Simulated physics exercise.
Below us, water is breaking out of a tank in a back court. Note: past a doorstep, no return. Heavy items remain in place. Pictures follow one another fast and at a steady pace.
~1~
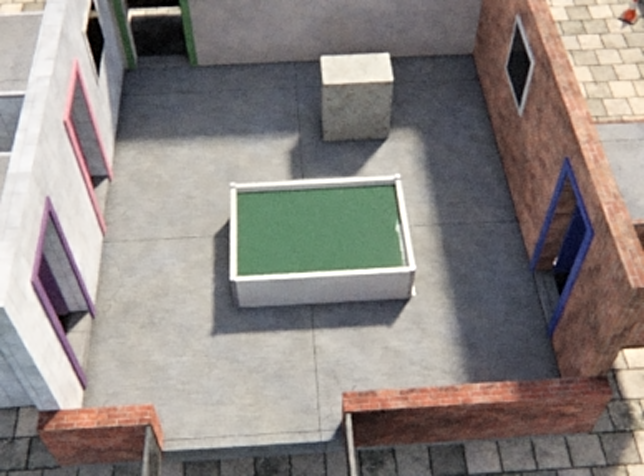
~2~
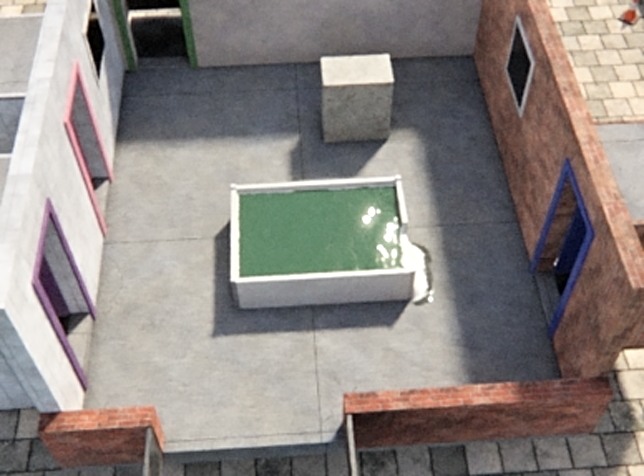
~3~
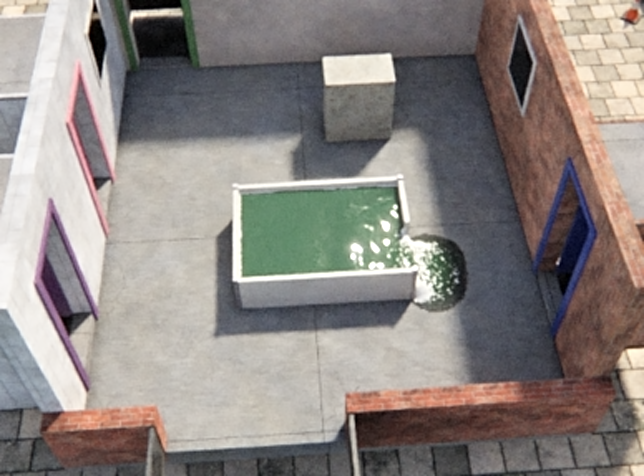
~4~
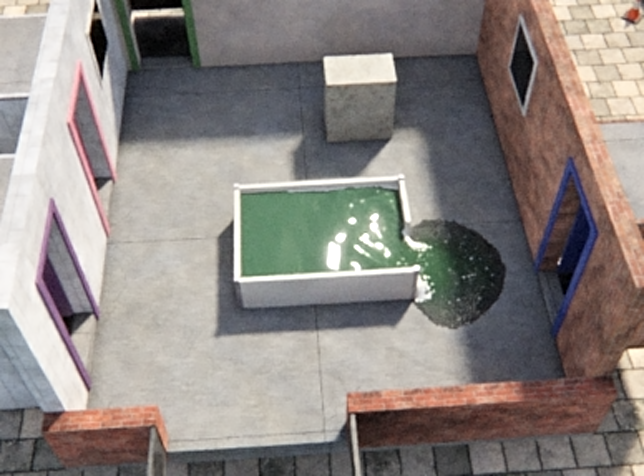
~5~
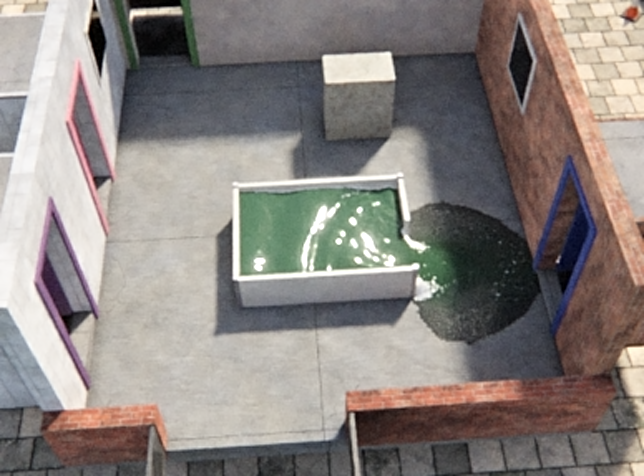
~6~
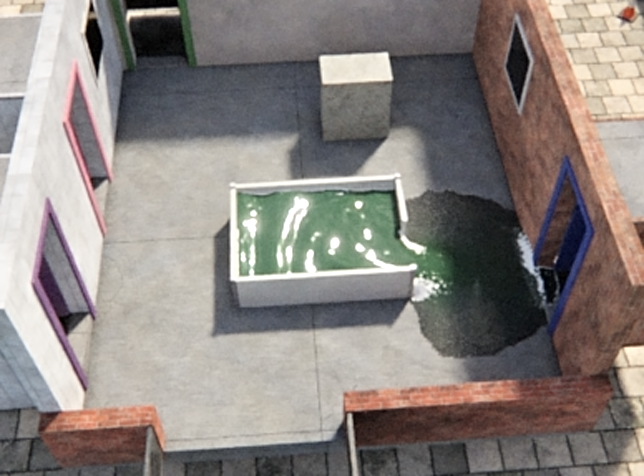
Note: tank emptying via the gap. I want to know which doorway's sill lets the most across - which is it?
That is the blue doorway.
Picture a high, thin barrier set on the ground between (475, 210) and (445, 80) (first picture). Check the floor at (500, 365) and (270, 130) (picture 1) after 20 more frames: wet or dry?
Soaked, bone-dry.
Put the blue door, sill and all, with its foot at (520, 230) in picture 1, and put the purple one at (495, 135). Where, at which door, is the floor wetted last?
The final door reached is the door marked green.
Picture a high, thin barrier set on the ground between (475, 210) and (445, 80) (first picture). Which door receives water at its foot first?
The door marked blue is the one.
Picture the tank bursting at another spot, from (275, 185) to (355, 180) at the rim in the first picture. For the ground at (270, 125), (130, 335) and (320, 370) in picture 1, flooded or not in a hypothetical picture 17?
In sequence the three spots come out wetted, then still bare, then still bare.
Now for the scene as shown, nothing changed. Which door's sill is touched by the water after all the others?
The final one is the pink one.
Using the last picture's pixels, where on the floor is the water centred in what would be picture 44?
Somewhere around (376, 239) in the last view.
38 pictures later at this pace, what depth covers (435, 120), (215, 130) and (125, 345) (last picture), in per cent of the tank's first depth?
The three come to near 4, 0 and 4 per cent respectively.
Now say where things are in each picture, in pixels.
The first picture shows the water tank at (319, 230) is whole and still.
In the second picture, the front is at (421, 298), out from the gap at (405, 263).
In the third picture, water pours out at (406, 265) and has run to (455, 252).
In the fourth picture, the front is at (491, 253), out from the gap at (408, 265).
In the fifth picture, the front is at (537, 278), out from the gap at (407, 263).
In the sixth picture, the front is at (551, 282), out from the gap at (404, 263).
A moment on, water covers 10 % of the floor; blue door some in, pink door not reached, green door not reached, purple door not reached.
Next, water covers 20 % of the floor; blue door a lot in, pink door not reached, green door not reached, purple door not reached.
Then, water covers 35 % of the floor; blue door a lot in, pink door not reached, green door not reached, purple door not reached.
Later, water covers 60 % of the floor; blue door a lot in, pink door not reached, green door not reached, purple door wet at the sill, nothing in.
In the end, water covers 90 % of the floor; blue door a lot in, pink door wet at the sill, nothing in, green door wet at the sill, nothing in, purple door wet at the sill, nothing in; the blue door has let in the most.
